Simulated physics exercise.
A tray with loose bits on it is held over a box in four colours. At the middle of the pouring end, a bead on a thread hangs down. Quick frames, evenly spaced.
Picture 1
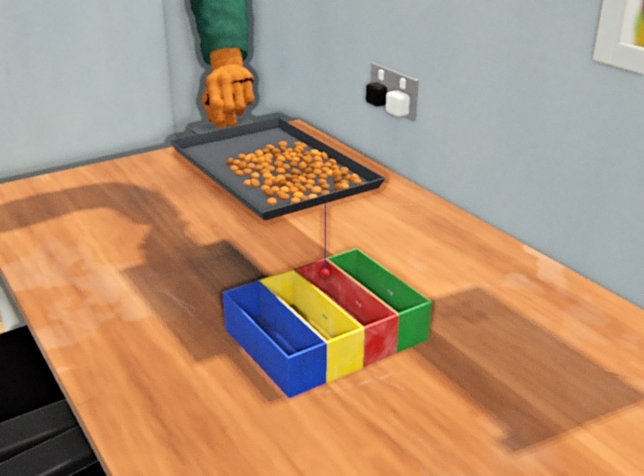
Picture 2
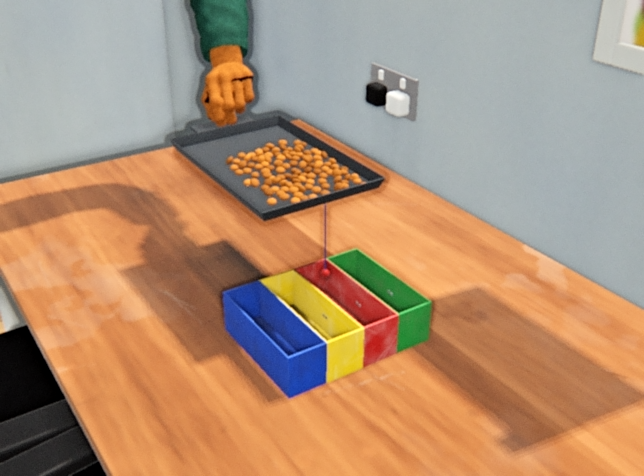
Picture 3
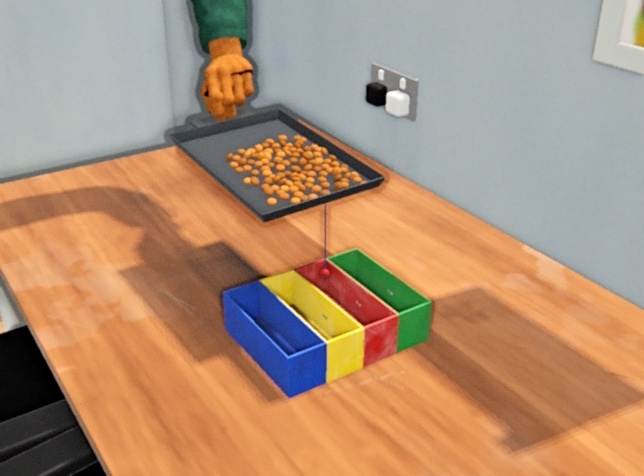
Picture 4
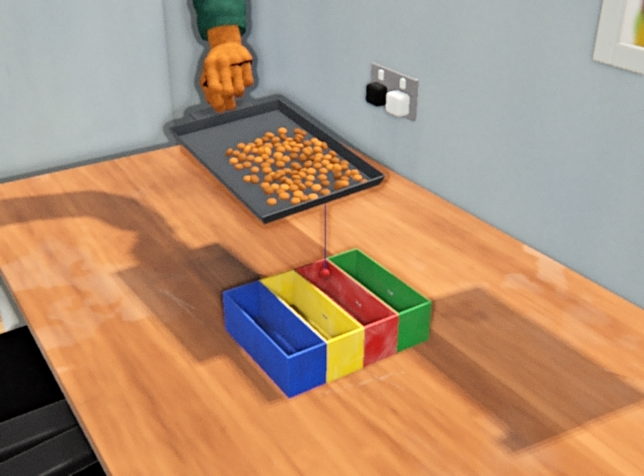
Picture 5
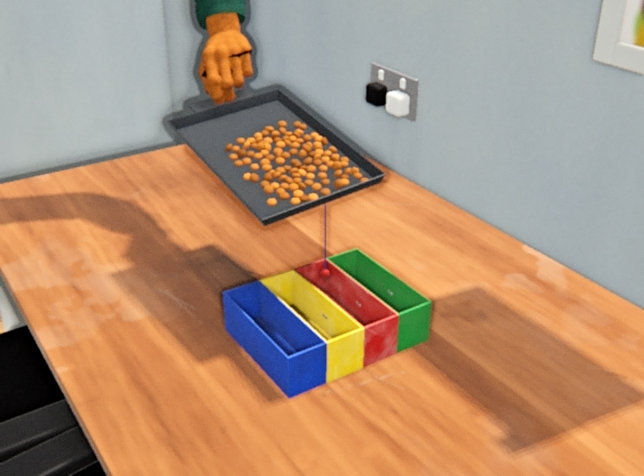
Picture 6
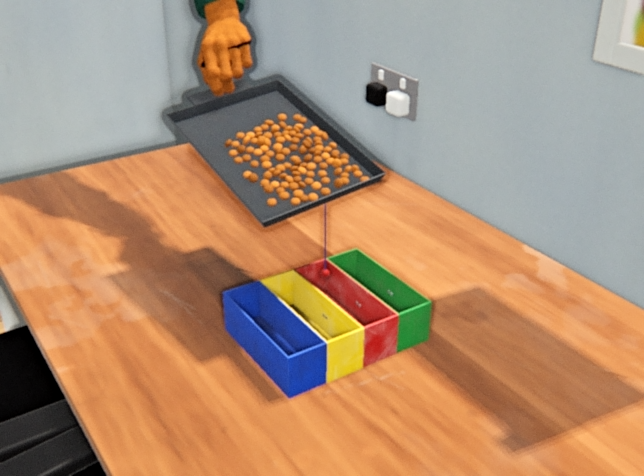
At the start, an orange-gloved hand is at the far end of a dark tray of small orange-brown bits, above a box with blue, yellow, red and green cells. The hand gradually raises the far end, and the tray's near edge tilts slightly, its left corner dipping, while the bits stay bunched together.
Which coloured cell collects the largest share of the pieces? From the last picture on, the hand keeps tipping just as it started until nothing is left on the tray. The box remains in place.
Blue.
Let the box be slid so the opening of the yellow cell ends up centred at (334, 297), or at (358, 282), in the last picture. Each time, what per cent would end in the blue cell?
Respectively 60 percent and 10 percent.
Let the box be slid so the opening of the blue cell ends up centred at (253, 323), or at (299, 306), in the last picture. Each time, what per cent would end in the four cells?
About 100 per cent, then about 50 per cent.
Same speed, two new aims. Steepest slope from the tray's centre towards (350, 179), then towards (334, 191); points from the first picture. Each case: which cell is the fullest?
First try: The green cell; second try: The green cell.
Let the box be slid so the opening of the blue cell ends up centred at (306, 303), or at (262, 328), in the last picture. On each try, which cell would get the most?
The blue one; the cell in yellow.
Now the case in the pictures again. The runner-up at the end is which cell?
In second place: That yellow cell.
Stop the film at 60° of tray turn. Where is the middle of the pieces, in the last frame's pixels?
The load is centred around (285, 196).
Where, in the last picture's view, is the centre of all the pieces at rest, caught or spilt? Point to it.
At about (278, 344), give or take.
Soon, tray tipped steeply; most on the tray; a small part in the blue cell; a small part falling or outside the box.
A while on, tray tipped right over; about two thirds in the blue cell; about a third in the yellow cell; a small part falling or outside the box.
Towards the end, tray tipped past a quarter turn; about two thirds in the blue cell; about a third in the yellow cell; a small part falling or outside the box.
Finally, tray tipped past a quarter turn; about two thirds in the blue cell; about a third in the yellow cell; none in the red cell; none in the green cell; a small part outside the box.
